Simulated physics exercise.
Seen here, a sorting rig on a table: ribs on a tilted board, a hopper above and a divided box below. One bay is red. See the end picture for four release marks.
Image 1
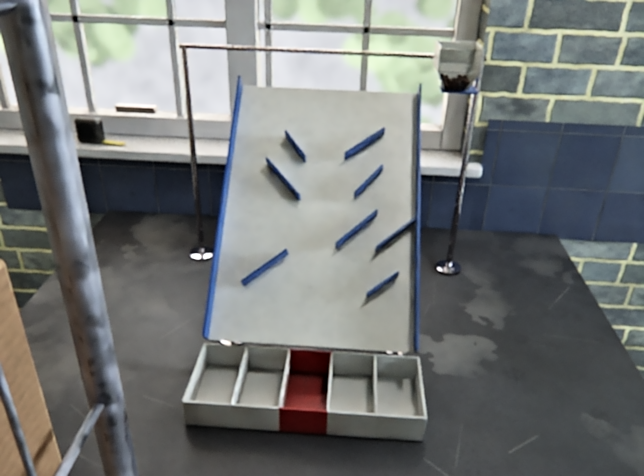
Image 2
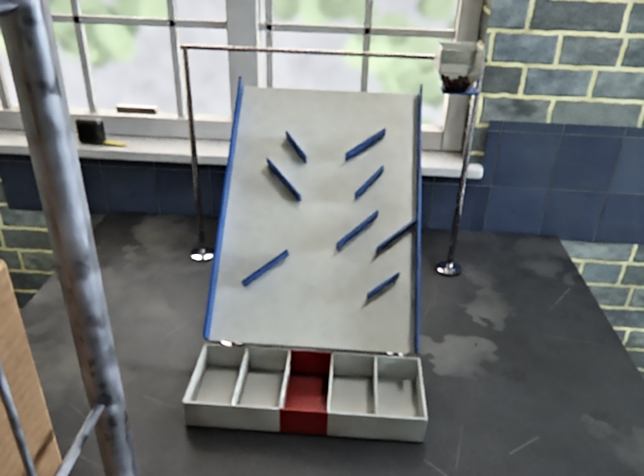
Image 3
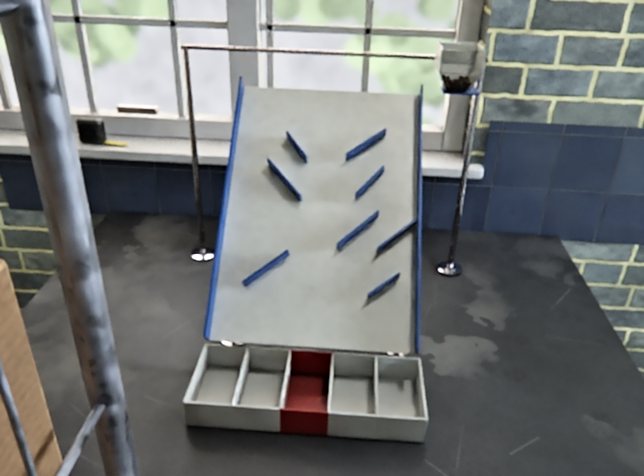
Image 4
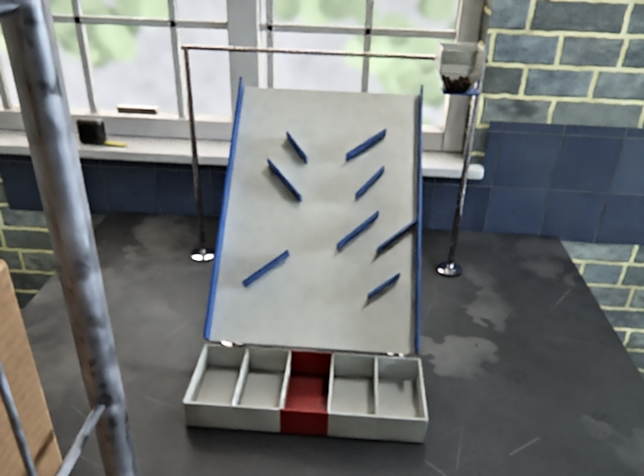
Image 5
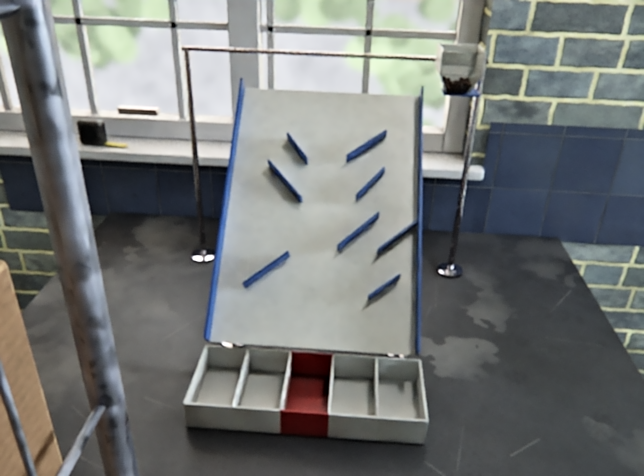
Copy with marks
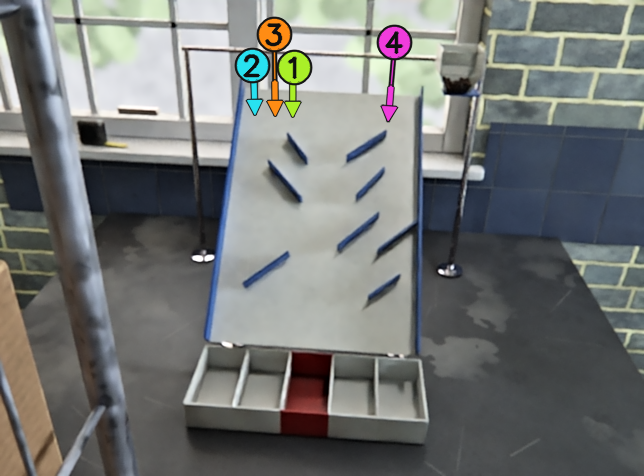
In this clip, a tilted board with blue ribs stands on a dark table before a window, with a small hopper holding dark pieces at upper right and a divided box with one red bay below; nothing visibly moves.
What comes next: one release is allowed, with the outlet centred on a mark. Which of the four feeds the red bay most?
4.
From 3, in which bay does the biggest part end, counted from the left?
It is the first one.
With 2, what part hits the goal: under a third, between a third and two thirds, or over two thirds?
Mark 2 gives under a third.
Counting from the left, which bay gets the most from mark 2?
The first.
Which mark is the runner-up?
1.
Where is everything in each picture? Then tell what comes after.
In the first frame, hopper near (454, 80), chocolate balls, door shut.
In the second frame, ribs (286, 131) to (306, 157), (346, 154) to (386, 128), (267, 158) to (300, 196).
In the third frame, ribs (356, 194) to (384, 166), (337, 244) to (379, 211), (378, 248) to (417, 219).
In the fourth frame, ribs (242, 283) to (288, 250), (368, 295) to (400, 273).
In the fifth frame, red bay near (304, 422), number 3 of 5 from the left.
On the marked copy, mark 1 meets the board at (292, 111); mark 2 meets the board at (254, 109); mark 3 meets the board at (275, 110); mark 4 meets the board at (388, 115).
If 1 is chosen, close to a third in the red bay, close to half in other bays, a small share outside the box.
If 2 is chosen, only a few in the red bay, all but a few in other bays, a small share outside the box.
If 3 is chosen, a small share in the red bay, the bulk in other bays, a small share outside the box.
If 4 is chosen, close to half in the red bay, close to a third in other bays, a small share outside the box.
